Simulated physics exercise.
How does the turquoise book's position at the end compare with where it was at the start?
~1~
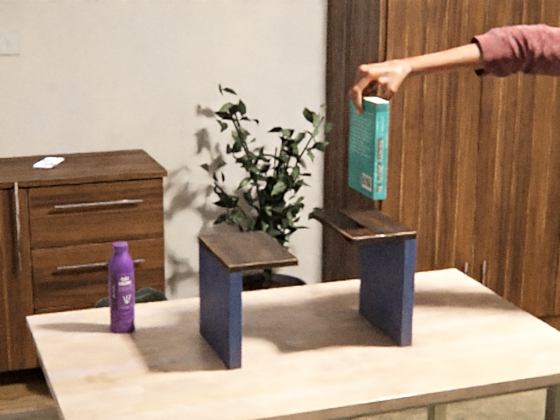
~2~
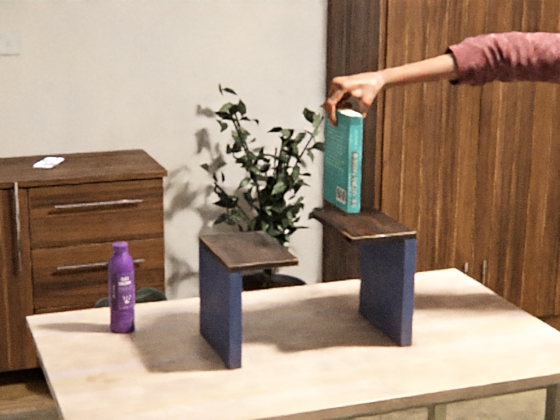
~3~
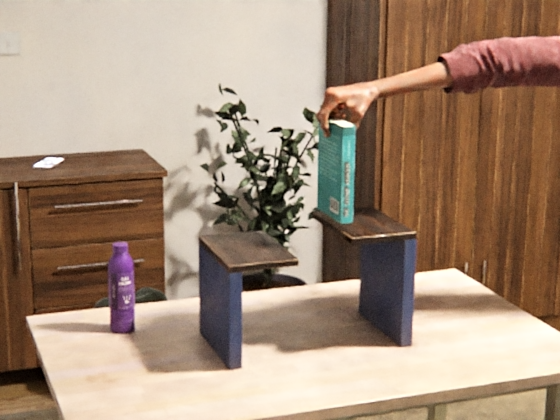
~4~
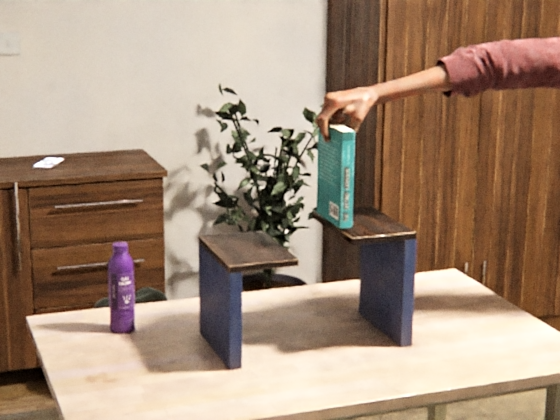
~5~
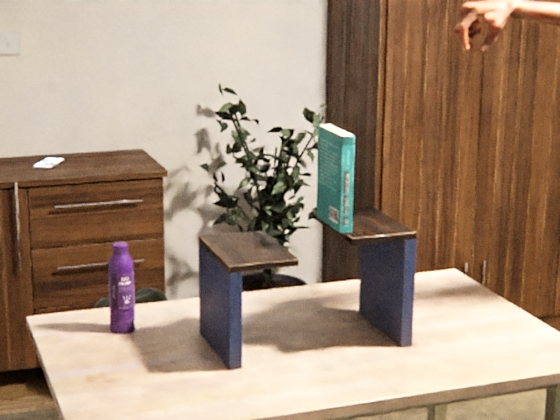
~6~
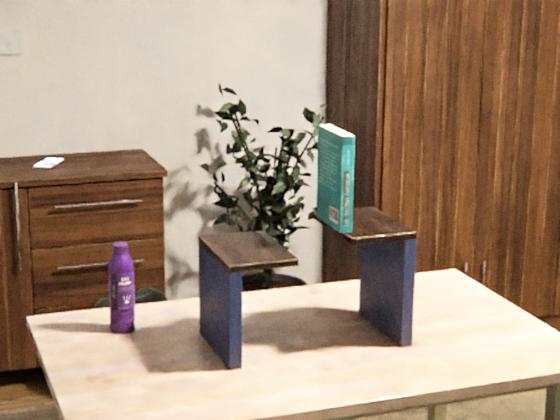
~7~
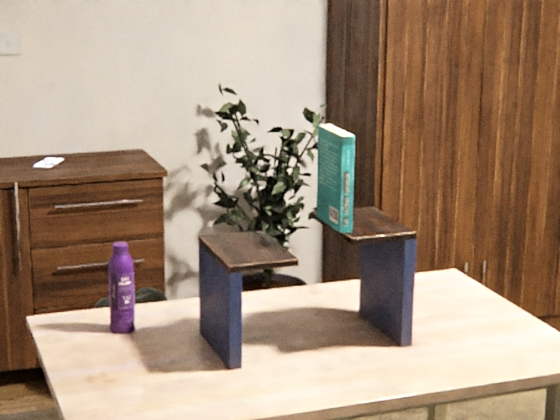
At the start the hand holds it in the air above the right ledge. By the end it is lower and further left, staying upright at that ledge's inner edge with no hand on it.
